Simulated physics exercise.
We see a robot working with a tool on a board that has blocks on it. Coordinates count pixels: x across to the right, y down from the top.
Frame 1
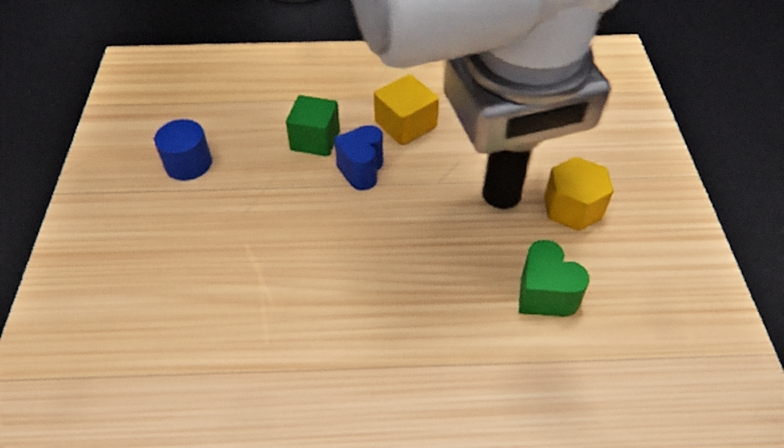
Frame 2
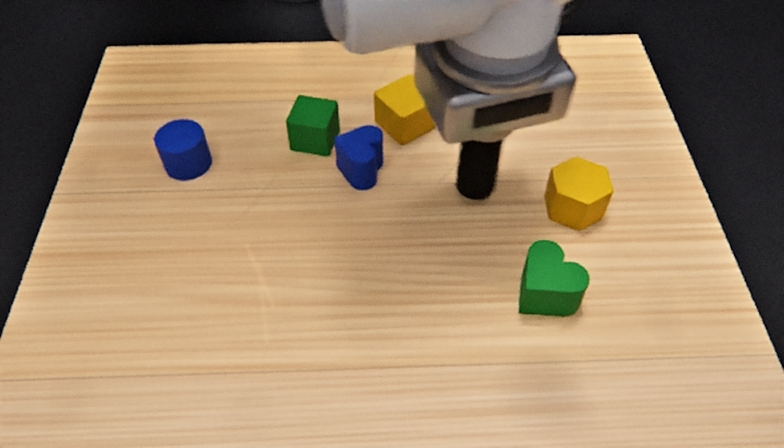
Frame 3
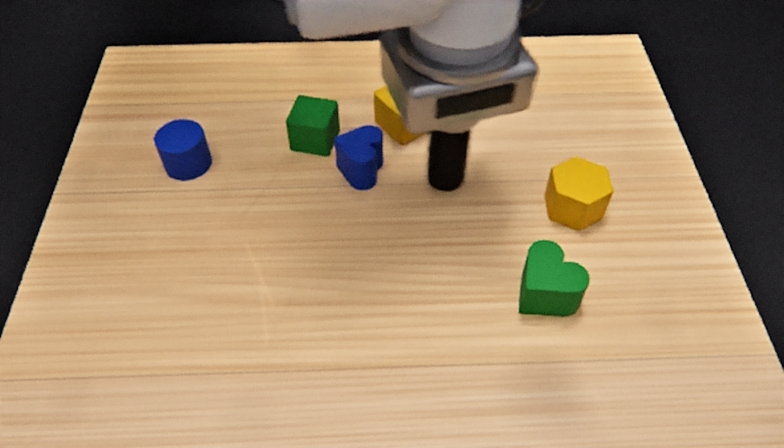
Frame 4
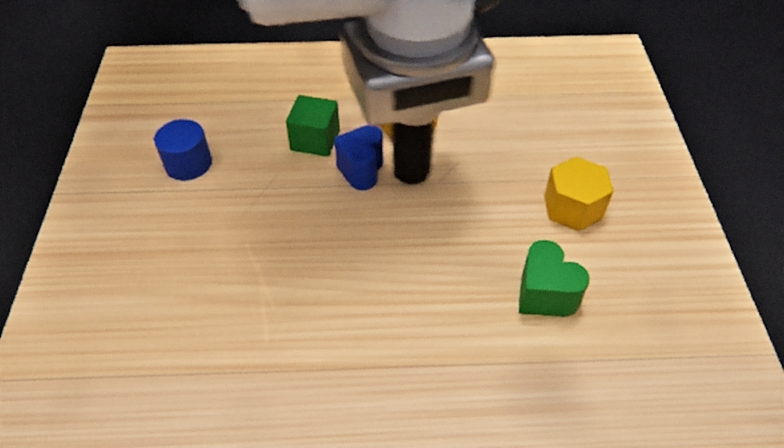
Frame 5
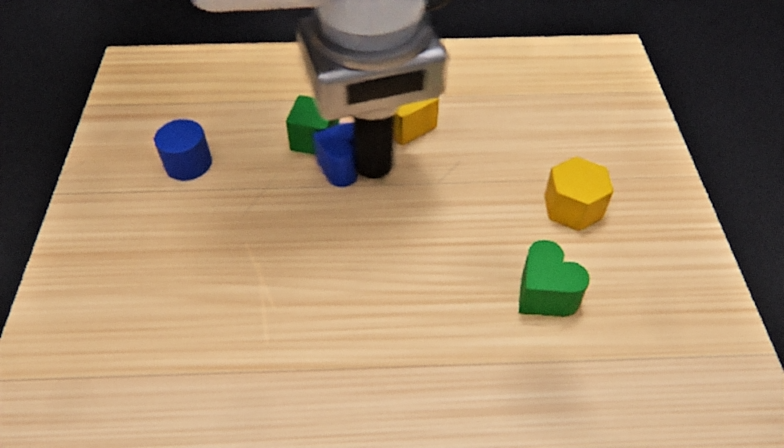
A robot arm swept its black tool leftward across a wooden board scattered with colored blocks, passing in front of the yellow cube and then nudging the blue heart a little to the left.
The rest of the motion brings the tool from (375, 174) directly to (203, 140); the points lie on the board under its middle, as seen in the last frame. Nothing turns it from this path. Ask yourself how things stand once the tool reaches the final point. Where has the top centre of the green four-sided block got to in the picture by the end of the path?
My best guess is (287, 98).
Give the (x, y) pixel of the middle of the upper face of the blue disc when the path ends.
I think it will end close to (132, 146).
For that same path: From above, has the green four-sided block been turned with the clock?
My answer is yes.
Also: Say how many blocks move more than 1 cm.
Number moved: 3+.
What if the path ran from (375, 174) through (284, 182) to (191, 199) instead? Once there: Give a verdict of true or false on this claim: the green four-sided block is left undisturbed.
False.
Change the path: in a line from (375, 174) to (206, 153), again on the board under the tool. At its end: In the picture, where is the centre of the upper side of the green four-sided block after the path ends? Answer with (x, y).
If I read the scene right, the answer is (288, 99).
The first path, step by step. One third of the way, tool (315, 155); green four-sided block (288, 99), turned 75° clockwise; blue heart (276, 133), turned 10° anticlockwise.
Two thirds of the way, tool (256, 144); blue disc (163, 136); green four-sided block (287, 98), turned 85° clockwise; blue heart (215, 130), turned 30° anticlockwise.
At the end, tool (200, 133); blue disc (132, 146); green four-sided block (287, 98), turned 85° clockwise; blue heart (180, 137), turned 90° anticlockwise; yellow four-sided block not moved.
